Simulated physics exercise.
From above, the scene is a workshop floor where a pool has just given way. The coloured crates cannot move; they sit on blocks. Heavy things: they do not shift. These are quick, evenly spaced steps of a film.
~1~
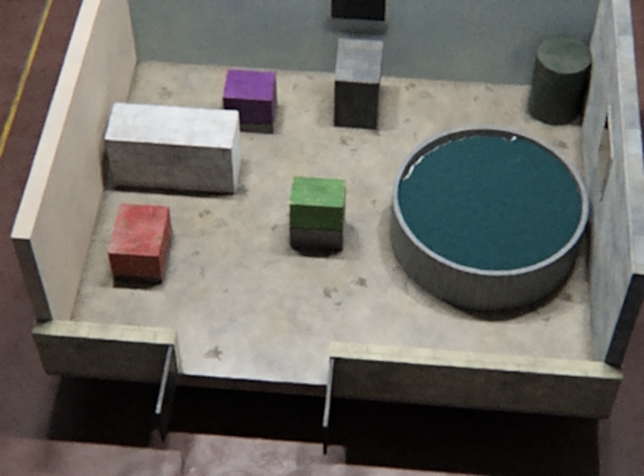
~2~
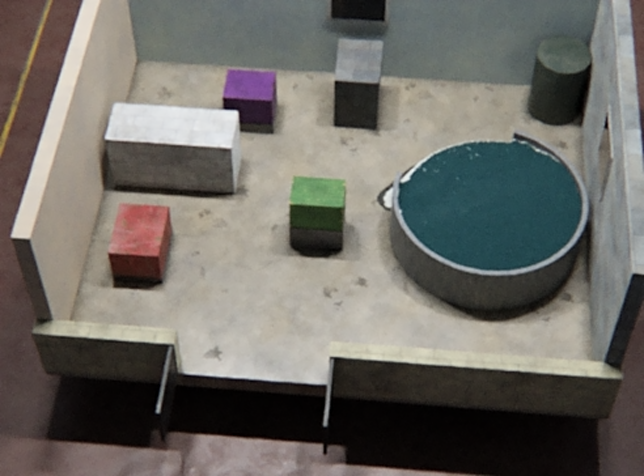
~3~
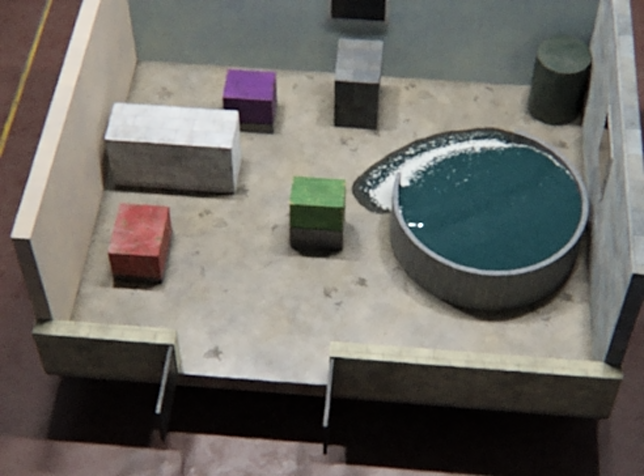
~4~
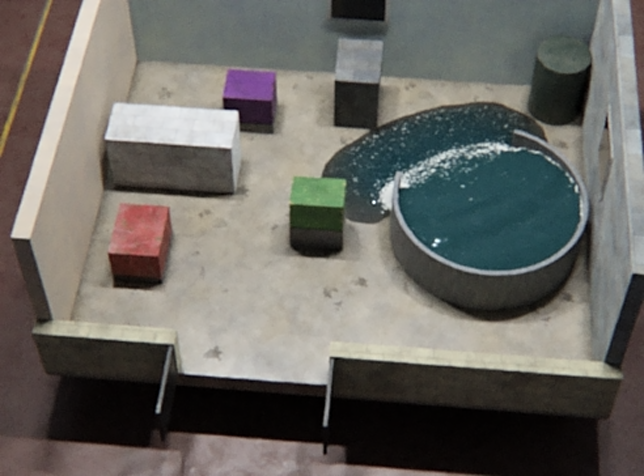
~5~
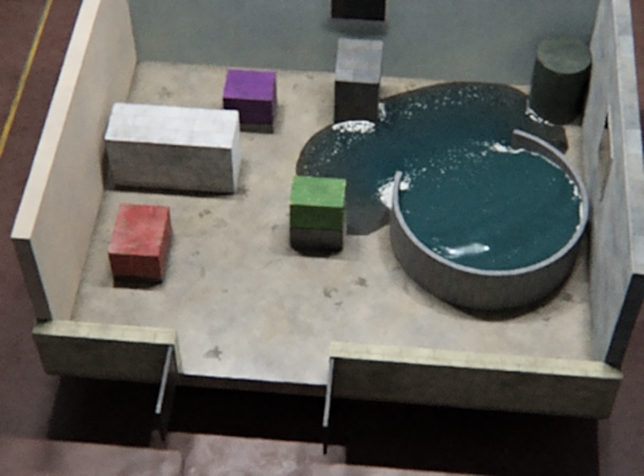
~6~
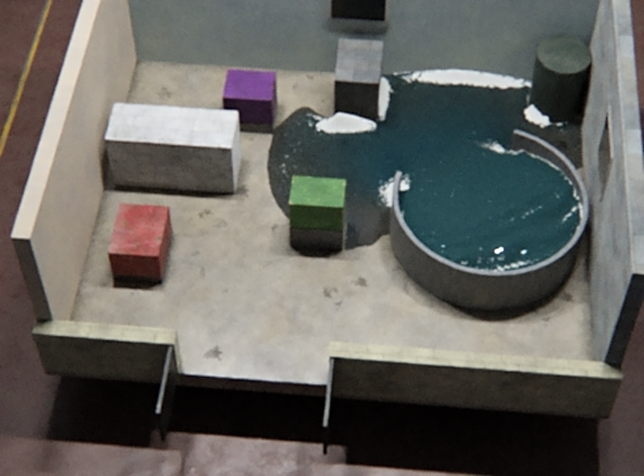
Teal water in a round tank pours out through a gap on the tank's far side, spreading across the workshop floor around the grey block, reaching the back wall and the dark green cylinder, and passing behind the green block.
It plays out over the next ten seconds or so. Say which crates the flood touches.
The red crate will be reached; the green crate will not be reached; the purple crate will be reached.
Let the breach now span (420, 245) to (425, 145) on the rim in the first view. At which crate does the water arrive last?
My pick is the red-painted one.
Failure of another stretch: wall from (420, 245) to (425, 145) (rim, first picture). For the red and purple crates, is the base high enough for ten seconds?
Observed: Red is doused; purple is doused.
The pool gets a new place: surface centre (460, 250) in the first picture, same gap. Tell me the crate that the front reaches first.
First comes the crate marked green.
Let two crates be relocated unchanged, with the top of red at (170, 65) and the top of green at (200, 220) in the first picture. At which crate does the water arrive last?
The last one is the green-painted one.
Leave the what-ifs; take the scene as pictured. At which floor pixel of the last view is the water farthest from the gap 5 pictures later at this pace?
At roughly (154, 128).
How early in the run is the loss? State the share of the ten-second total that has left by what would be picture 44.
About 25 per cent.
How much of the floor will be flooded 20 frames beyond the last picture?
It comes to 65 per cent.
A moment on, water covers 35 % of the floor; the red crate not reached, the green crate water round its plinth, the purple crate water round its plinth.
Next, water covers 45 % of the floor; the red crate water round its plinth, the green crate water round its plinth, the purple crate water round its plinth.
Then, water covers 65 % of the floor; the red crate water round its plinth, the green crate water round its plinth, the purple crate water round its plinth.
Later, water covers 90 % of the floor; the red crate water round its plinth, the green crate water round its plinth, the purple crate water round its plinth.
In the end, water covers 95 % of the floor; the red crate was topped, the green crate stayed above the water, the purple crate was topped.
